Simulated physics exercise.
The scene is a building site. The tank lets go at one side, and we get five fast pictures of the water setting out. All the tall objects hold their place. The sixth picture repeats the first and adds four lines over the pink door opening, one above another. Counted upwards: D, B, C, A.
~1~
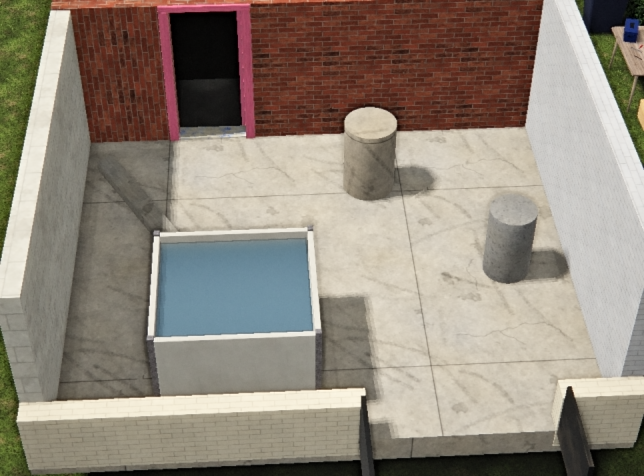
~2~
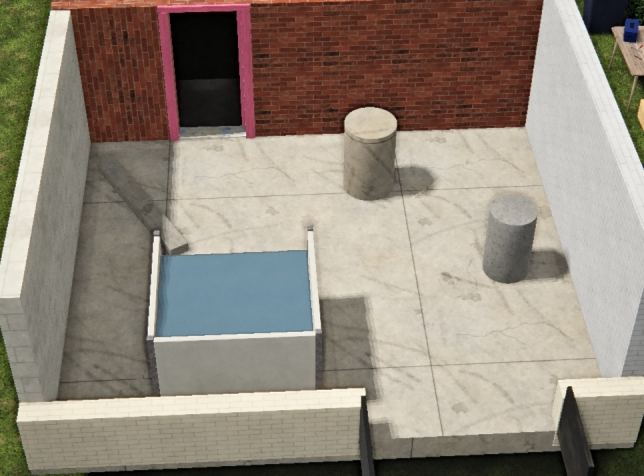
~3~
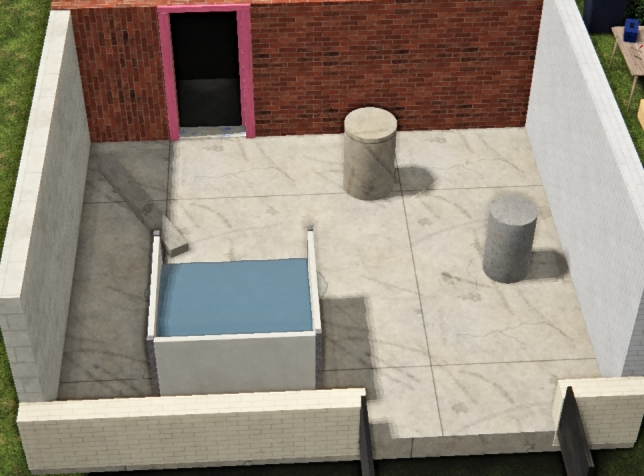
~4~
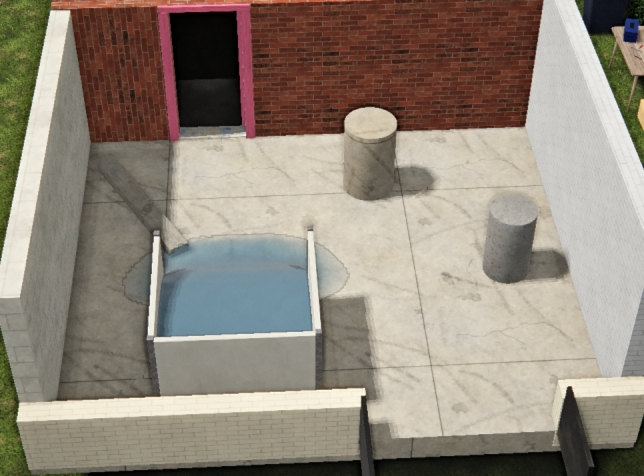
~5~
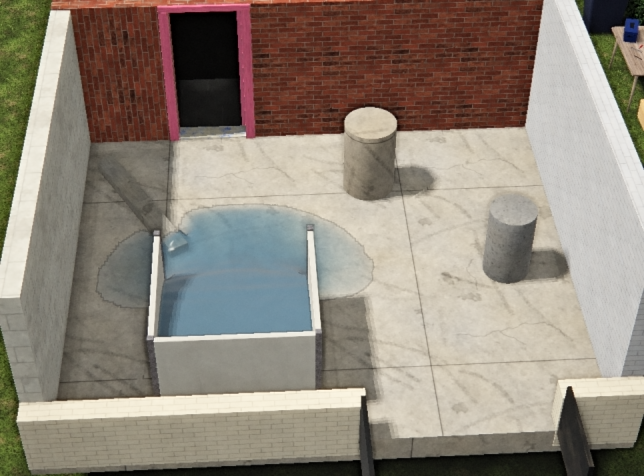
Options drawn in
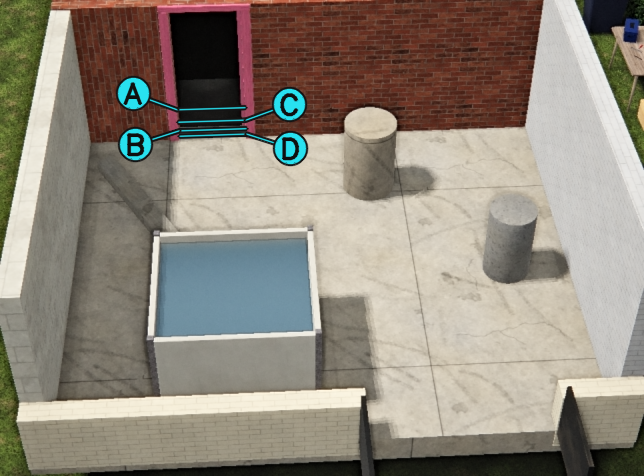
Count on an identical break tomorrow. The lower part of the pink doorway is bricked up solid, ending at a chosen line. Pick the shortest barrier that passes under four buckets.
The answer is mark A.
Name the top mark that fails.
That is mark C.
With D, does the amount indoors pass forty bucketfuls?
Yes, clearly.
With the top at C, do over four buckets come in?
Yes.
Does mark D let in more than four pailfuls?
Yes, that goes wrong.
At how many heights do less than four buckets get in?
One.
On the marked copy, A at (211, 108); B at (212, 129); C at (212, 121); D at (213, 135); from the bottom up D, B, C, A.
Choosing A, a splash gets over, under a bucket.
Choosing B, dozens of bucketfuls pour in.
Choosing C, some 15 bucketfuls get in.
Choosing D, dozens of bucketfuls pour in.
